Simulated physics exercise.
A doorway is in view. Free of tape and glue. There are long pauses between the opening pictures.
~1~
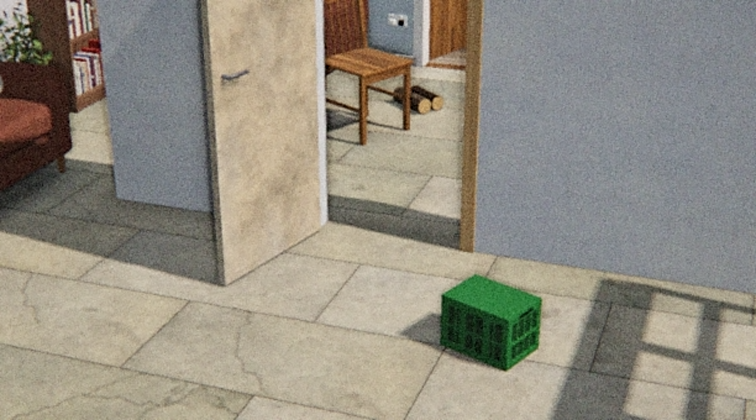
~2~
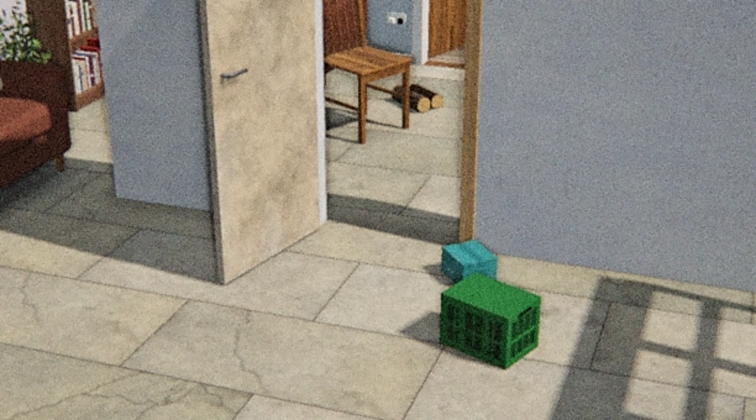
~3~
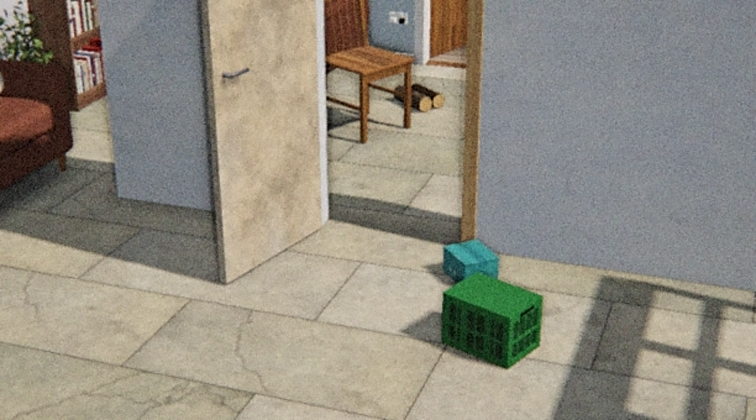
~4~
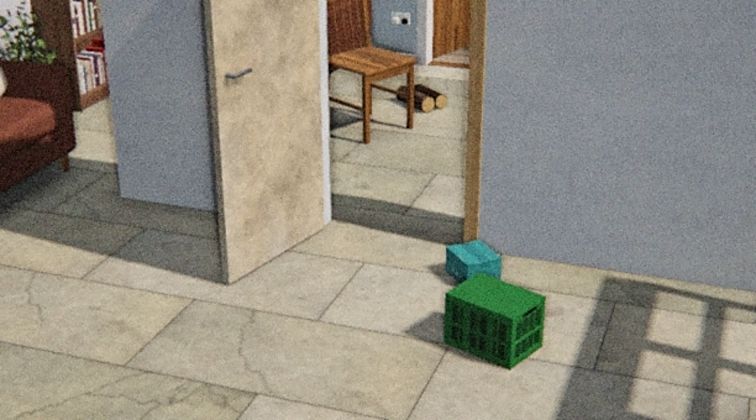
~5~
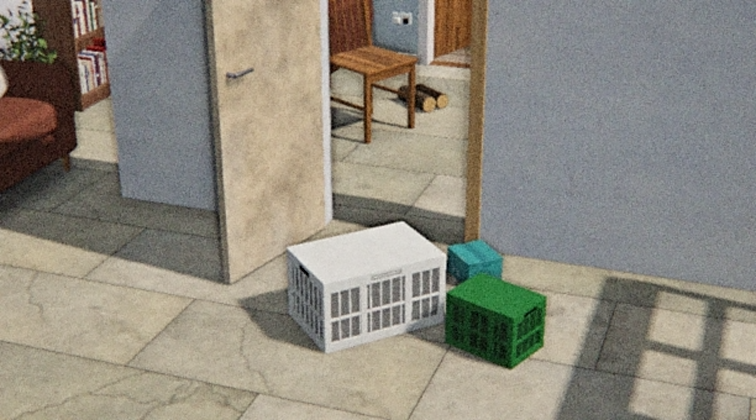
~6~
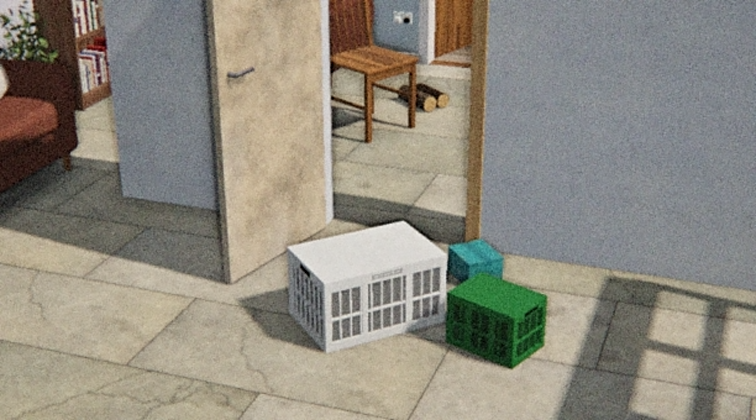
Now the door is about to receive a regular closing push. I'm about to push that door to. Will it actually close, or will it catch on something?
It will close.
Then, 0.60 s on from there, door 85° open.
Then, 1.00 s on from there, door 54° open.
Then, 1.30 s on from there, door 33° open.
Then, 1.60 s on from there, door 9° open.
In the end, door 0° open; all 3 unmoved. At the end, from the last picture's camera, white chest near (368, 285).
